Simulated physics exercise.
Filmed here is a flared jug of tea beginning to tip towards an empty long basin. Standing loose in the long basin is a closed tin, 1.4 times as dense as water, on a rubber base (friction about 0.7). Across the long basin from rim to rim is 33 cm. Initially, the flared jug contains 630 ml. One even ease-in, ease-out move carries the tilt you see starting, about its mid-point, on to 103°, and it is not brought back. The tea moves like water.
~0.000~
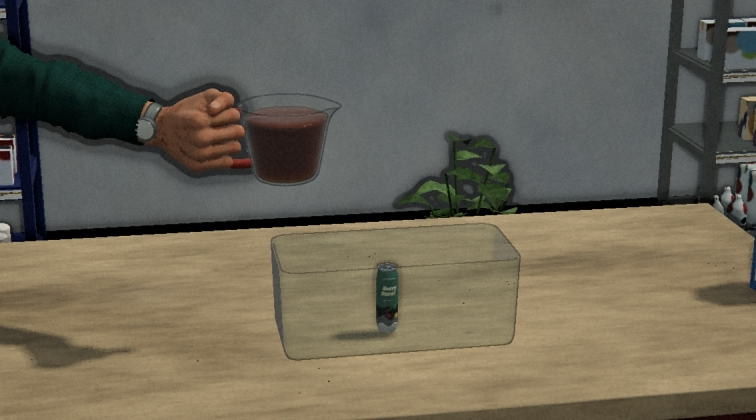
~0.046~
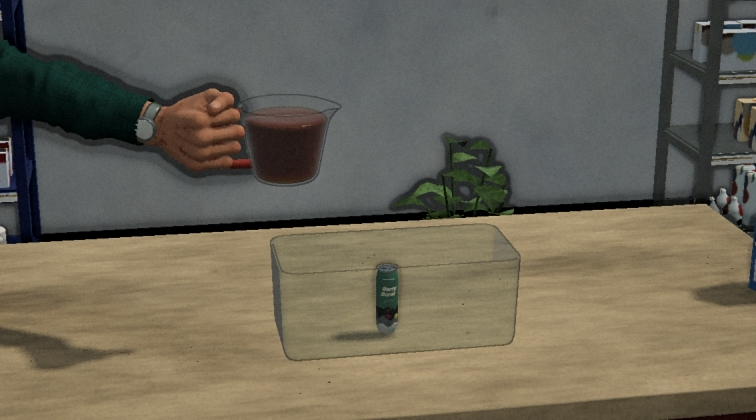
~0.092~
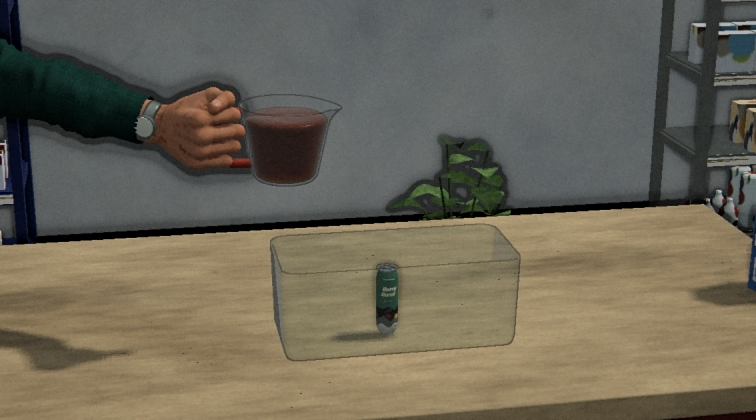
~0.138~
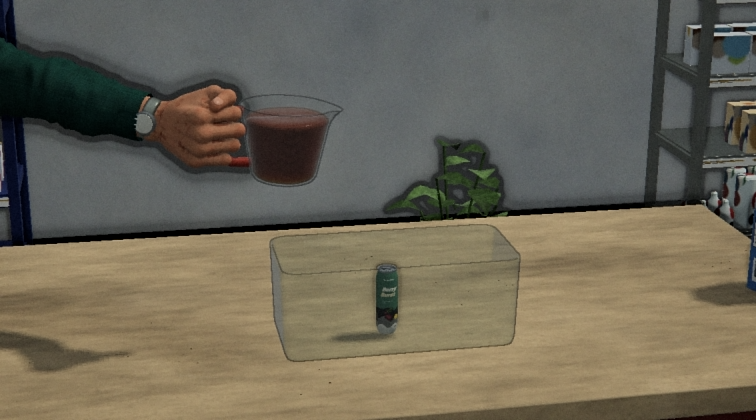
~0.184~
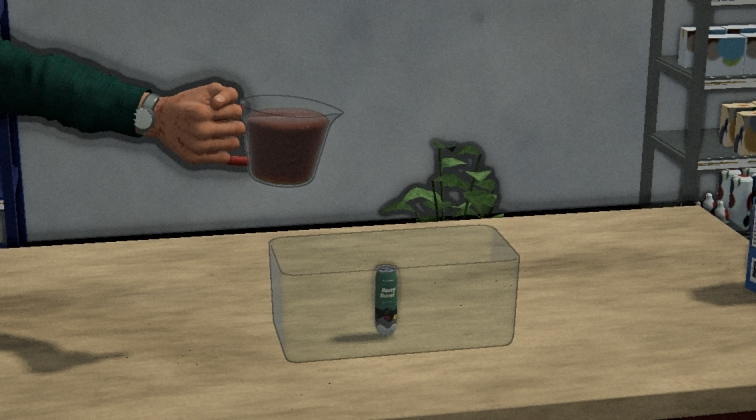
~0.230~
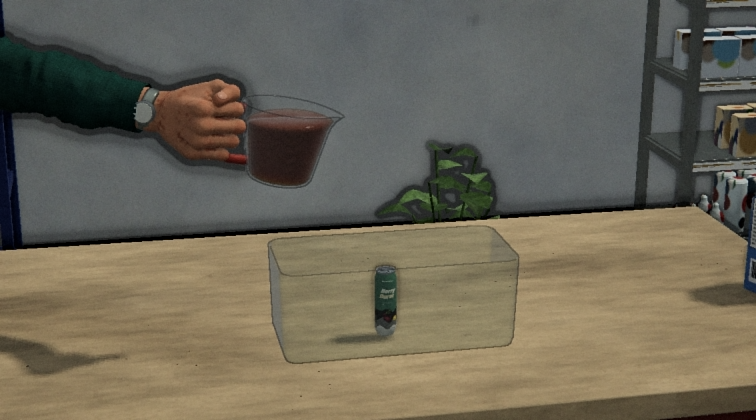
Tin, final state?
It will stay on its base.
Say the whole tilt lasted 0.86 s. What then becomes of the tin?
The tin would overturn.
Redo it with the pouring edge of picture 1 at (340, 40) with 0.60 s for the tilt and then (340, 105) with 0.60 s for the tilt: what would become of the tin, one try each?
Trial 1 - tin stays standing; trial 2 - tin tips.
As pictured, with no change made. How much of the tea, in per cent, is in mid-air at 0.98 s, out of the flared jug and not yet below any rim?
Roughly 18 %.
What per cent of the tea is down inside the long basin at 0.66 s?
Estimate - around 8 in a hundred parts.
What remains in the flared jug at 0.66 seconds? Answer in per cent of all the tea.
Fraction remaining: Approx. 68 per cent.
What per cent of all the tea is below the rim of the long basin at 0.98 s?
Value: Approx. 70 %.
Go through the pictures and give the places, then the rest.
In the first frame, it leans 0°; its right rim is at (342, 104); the tea meets the walls at (243, 117) and (328, 114); the long basin's rim runs from (276, 256) to (508, 242); the tin's top is at (387, 270).
In the second frame, it leans 0°; its right rim is at (342, 105); the tea meets the walls at (243, 117) and (328, 114).
In the third frame, it leans 2°; its right rim is at (342, 106); the tea meets the walls at (243, 117) and (328, 115).
In the fourth frame, it leans 3°; its right rim is at (343, 108); the tea meets the walls at (244, 117) and (329, 116).
In the fifth frame, it leans 6°; its right rim is at (344, 111); the tea meets the walls at (244, 118) and (330, 116).
In the sixth frame, it leans 10°; its right rim is at (345, 115); the tea meets the walls at (246, 119) and (332, 117).
Then, 0.66 s in, the tilt is 62° and 69 per cent is still to pour; the tin stands where it began.
Then, 0.98 s in, the tilt is 96° and 13 per cent is still to pour; the tin stands where it began.
Then, 1.31 s in, the tilt is 103° and 0 per cent is still to pour; the tin stands 1 cm from where it began.
Then, 1.67 s in, the tilt is 103° and 0 per cent is still to pour; the tin stands 1 cm from where it began.
Finally, the tin stands 1 cm from where it began.
